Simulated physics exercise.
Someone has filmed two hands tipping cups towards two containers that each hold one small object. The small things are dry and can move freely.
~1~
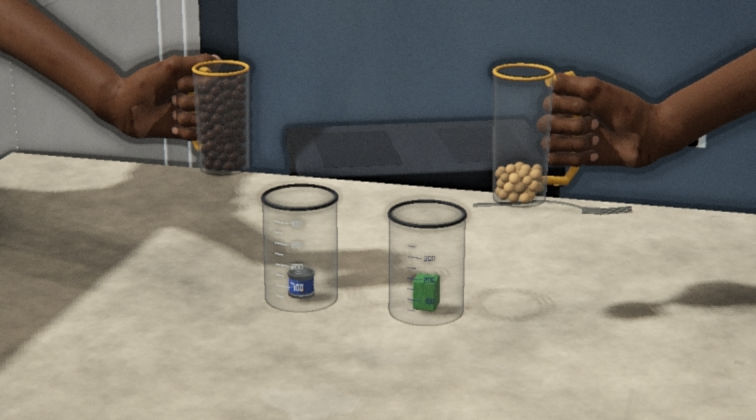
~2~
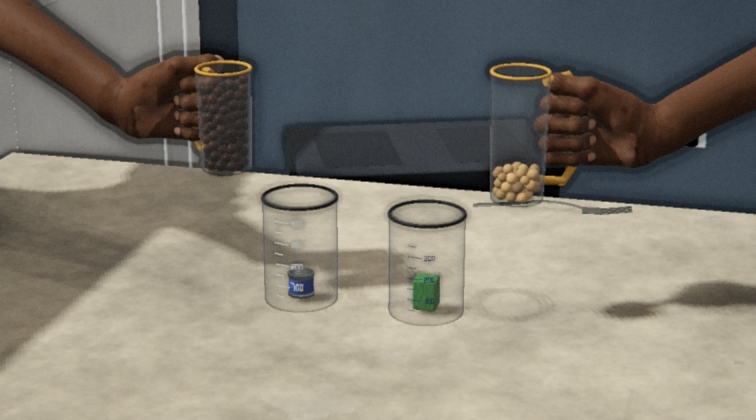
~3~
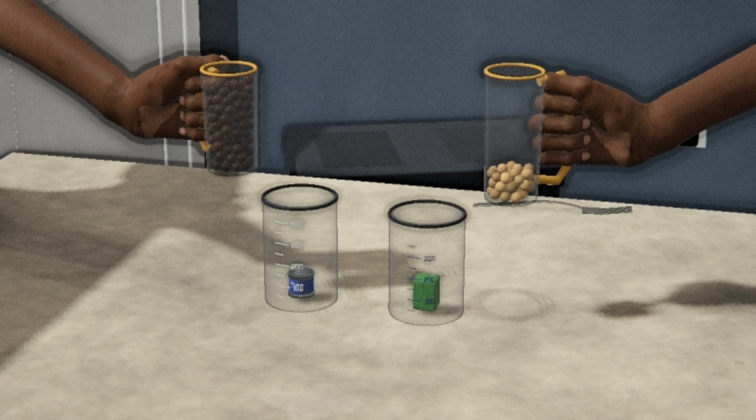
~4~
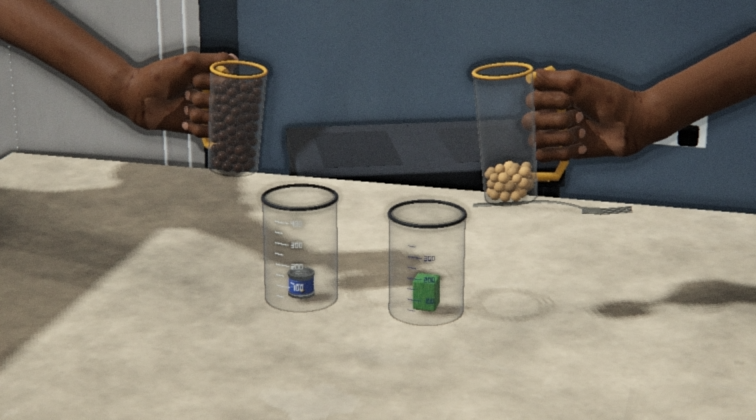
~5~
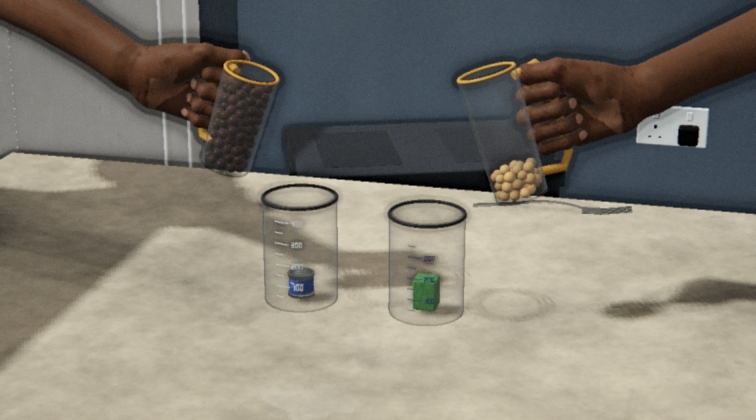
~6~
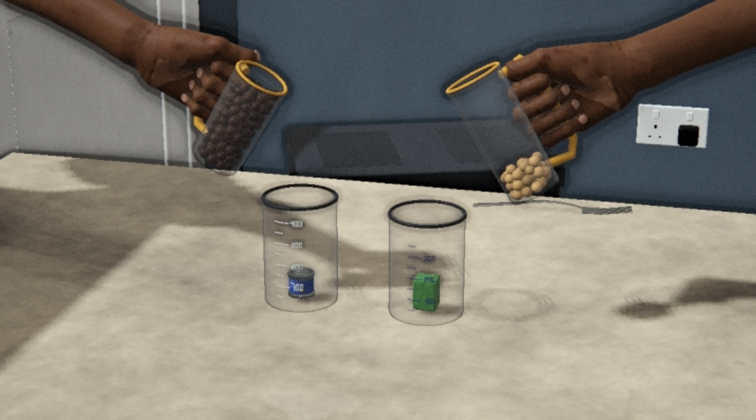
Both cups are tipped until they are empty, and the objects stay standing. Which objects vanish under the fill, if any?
The left object vanishes from sight and the right object pokes through.
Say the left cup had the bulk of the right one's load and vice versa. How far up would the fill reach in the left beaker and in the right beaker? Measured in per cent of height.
I'd expect close to 20 on the left side and 50 on the right side.
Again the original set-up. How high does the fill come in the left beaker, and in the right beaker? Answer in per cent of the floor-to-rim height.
I'd say the left reaches about 45 in a hundred of its height, and the right about 20 in a hundred.
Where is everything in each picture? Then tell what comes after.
Small tin in the left beaker at (301, 283), a quarter of its height or less; left cup at (223, 118), nearly full of chocolate balls; small block in the right beaker at (426, 292), a quarter of its height or less; right cup at (521, 136), a quarter full of round wooden beads, in the first frame.
Left cup at (225, 119), upright; right cup at (519, 136), upright, in the second frame.
Left cup at (230, 119), upright; right cup at (513, 136), upright, in the third frame.
Left cup at (236, 119), tipped 5°; right cup at (507, 135), tipped 5°, in the fourth frame.
Left cup at (238, 120), tipped 18°; right cup at (504, 135), tipped 18°, in the fifth frame.
Small tin in the left beaker at (301, 283); left cup at (238, 120), tipped 30°; small block in the right beaker at (426, 292); right cup at (504, 135), tipped 30°, in the sixth frame.
Then, 0.37 s past the last view, left beaker empty, all of its cupful still in the cup; right beaker empty, all of its cupful still in the cup.
Then, 0.76 s past the last view, left beaker nearly empty, nearly all of its cupful still in the cup; right beaker empty, all of its cupful still in the cup.
Then, 1.23 s past the last view, left beaker a third full, none of its cupful still in the cup; right beaker nearly empty, none of its cupful still in the cup.
Finally, left beaker half full (surface near (301, 251)), nothing beside it; right beaker nearly empty (surface near (426, 288)), nothing beside it; the left thing is covered; the right thing is still showing.
